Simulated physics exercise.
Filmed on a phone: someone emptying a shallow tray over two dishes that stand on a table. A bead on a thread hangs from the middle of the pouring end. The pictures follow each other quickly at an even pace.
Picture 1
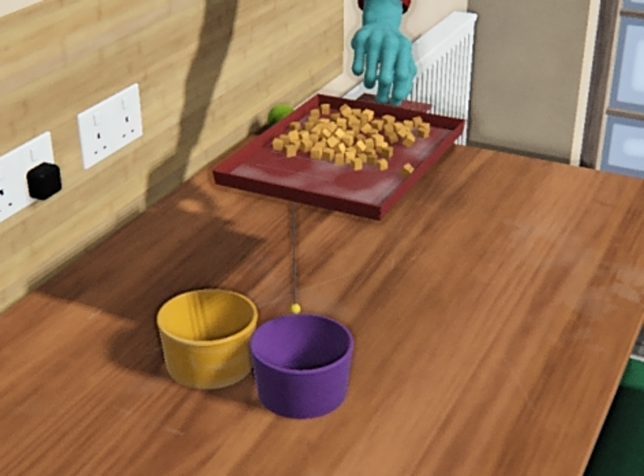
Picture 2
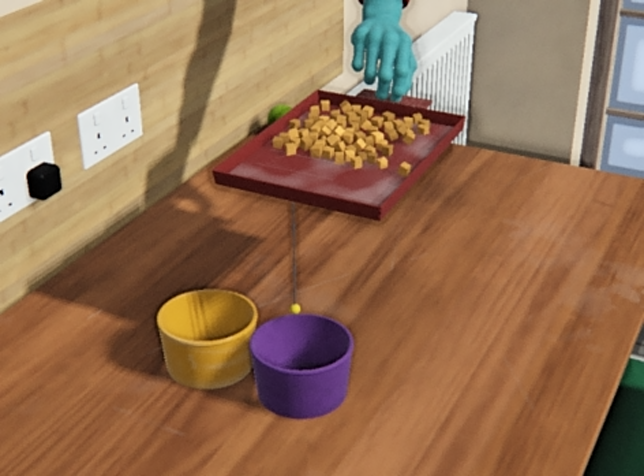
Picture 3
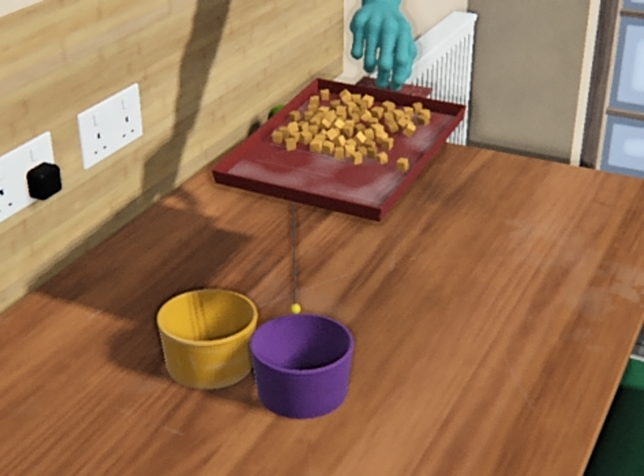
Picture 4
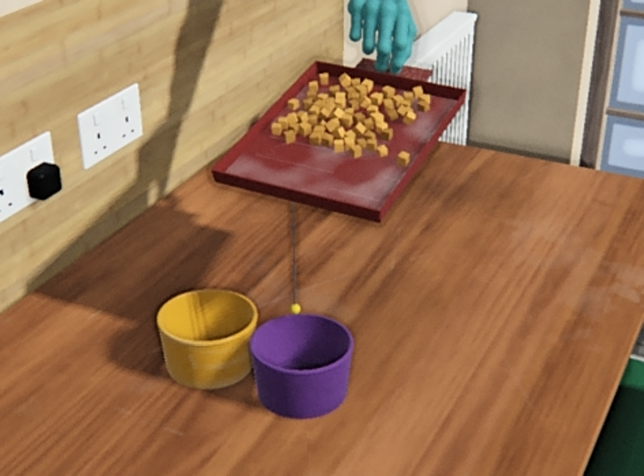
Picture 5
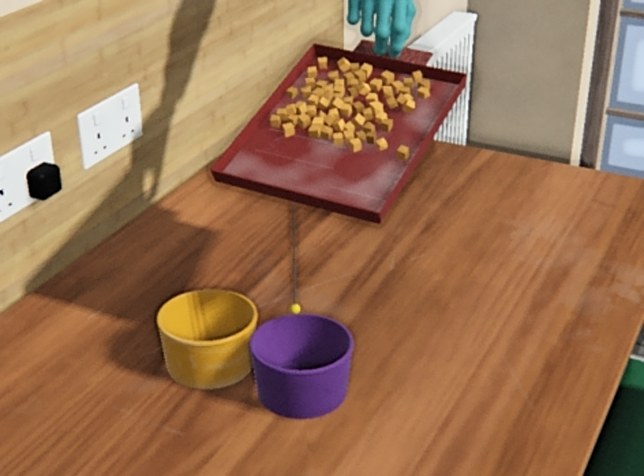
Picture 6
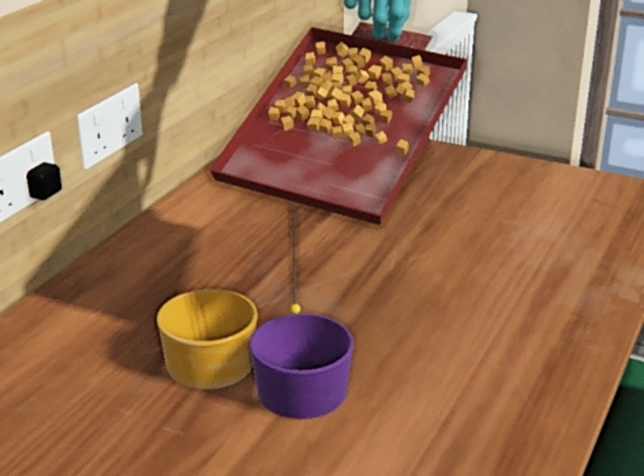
The clip shows a teal-gloved hand at the far end of a red tray of small tan cubes, above a yellow dish and a purple dish, as the far end rises steadily and the near edge dips slightly rightward.
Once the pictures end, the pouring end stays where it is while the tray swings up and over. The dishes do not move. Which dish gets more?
More goes to the right dish.
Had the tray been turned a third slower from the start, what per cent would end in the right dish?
It comes to 40 per cent or so.
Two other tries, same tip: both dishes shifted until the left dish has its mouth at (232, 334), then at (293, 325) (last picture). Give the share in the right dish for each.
Roughly 50 per cent, and 20 per cent.
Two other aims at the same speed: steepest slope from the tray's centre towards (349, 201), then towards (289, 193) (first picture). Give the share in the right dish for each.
Near 30 % and 30 %.
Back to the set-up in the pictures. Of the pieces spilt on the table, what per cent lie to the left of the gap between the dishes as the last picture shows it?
Some 50 per cent.
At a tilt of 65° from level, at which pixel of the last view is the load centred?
Near (309, 180).
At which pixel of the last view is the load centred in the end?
Roughly at (287, 410).
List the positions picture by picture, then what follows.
In the first picture, corners of the pouring end at (215, 170) and (380, 206), level; middle of the load at (350, 136), croutons; left dish at (183, 360); right dish at (279, 389); bead on its thread at (295, 309).
In the second picture, corners of the pouring end at (215, 170) and (380, 206), level; middle of the load at (350, 133).
In the third picture, corners of the pouring end at (215, 169) and (380, 207), tipped barely, lowest at the right corner; middle of the load at (349, 125).
In the fourth picture, corners of the pouring end at (214, 169) and (379, 209), tipped a little, lowest at the right corner; middle of the load at (349, 114).
In the fifth picture, corners of the pouring end at (213, 169) and (379, 211), tipped clearly, lowest at the right corner; middle of the load at (348, 102).
In the sixth picture, corners of the pouring end at (212, 169) and (379, 213), tipped clearly, lowest at the right corner; middle of the load at (347, 92); left dish at (183, 360); right dish at (279, 389).
Soon, tray tipped steeply; nearly all on the tray; a stray few in the air.
A while on, tray tipped past a quarter turn; most on the tray; a small part in the right dish; a small part outside both.
Towards the end, tray tipped past a quarter turn; about a third in the right dish; a small part in the left dish; about two thirds outside both.
Finally, tray tipped past a quarter turn; about a third in the right dish; a small part in the left dish; about two thirds outside both.
